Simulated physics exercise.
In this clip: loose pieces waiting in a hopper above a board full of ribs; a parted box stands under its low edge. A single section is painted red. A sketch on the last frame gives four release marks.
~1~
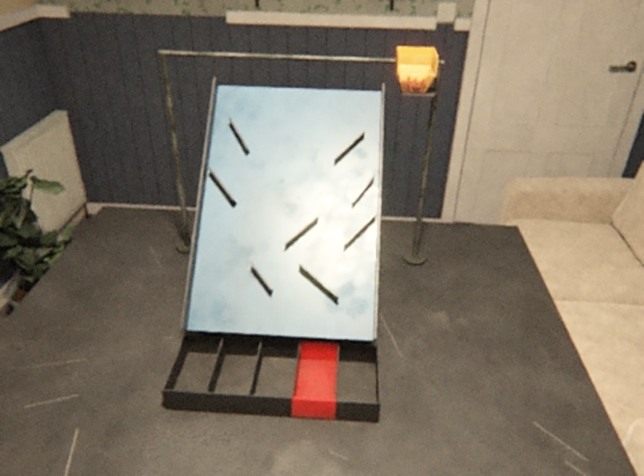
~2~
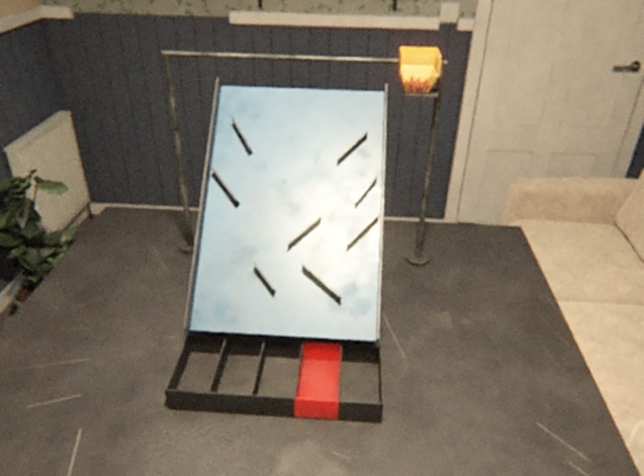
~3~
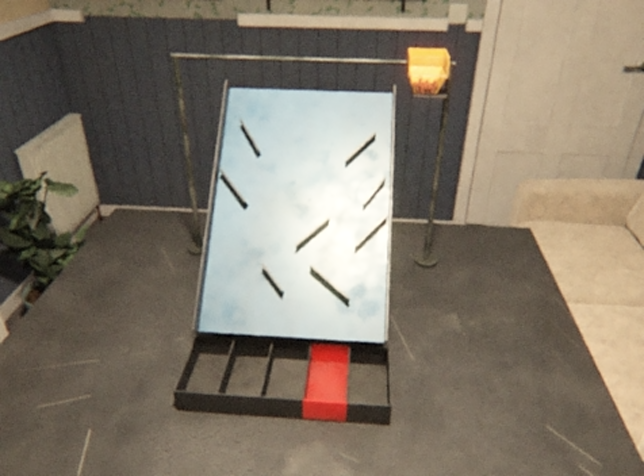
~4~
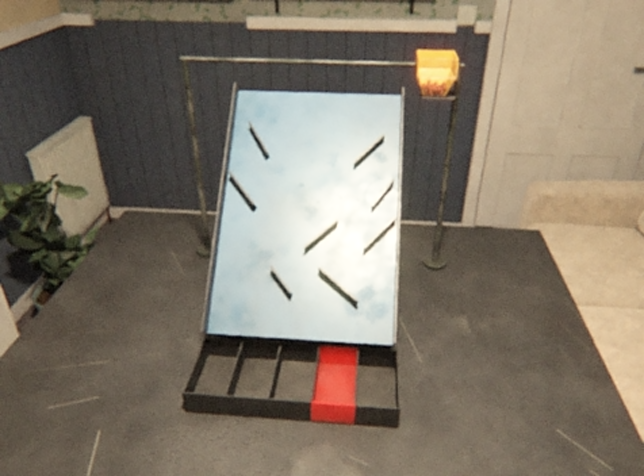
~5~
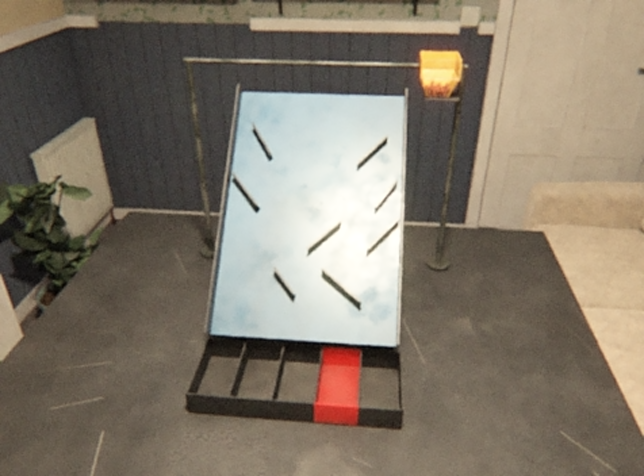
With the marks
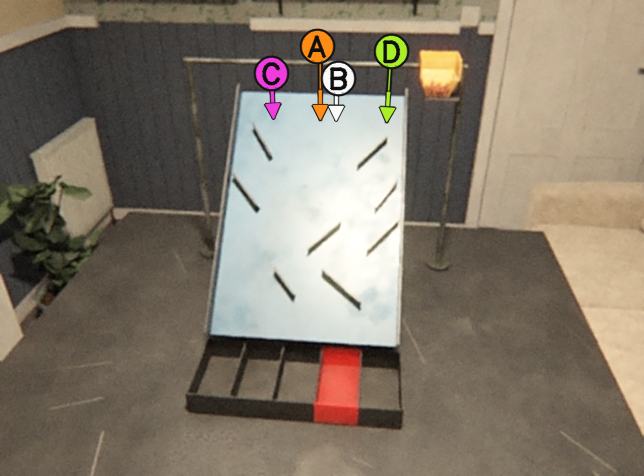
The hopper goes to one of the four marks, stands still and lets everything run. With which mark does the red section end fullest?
Go for C.
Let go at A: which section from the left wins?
It is the third one.
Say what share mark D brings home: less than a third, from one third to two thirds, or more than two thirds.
Less than a third.
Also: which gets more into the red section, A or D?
A.
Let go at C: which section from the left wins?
It is the fourth one.
On the marked copy, mark A meets the board at (320, 114); mark B meets the board at (336, 115); mark C meets the board at (273, 113); mark D meets the board at (387, 116).
For mark A, roughly a third in the red section, roughly two thirds in other sections.
For mark B, roughly a quarter in the red section, the larger part in other sections.
For mark C, roughly two thirds in the red section, roughly a third in other sections.
For mark D, roughly a quarter in the red section, the larger part in other sections, just a few held on the board.
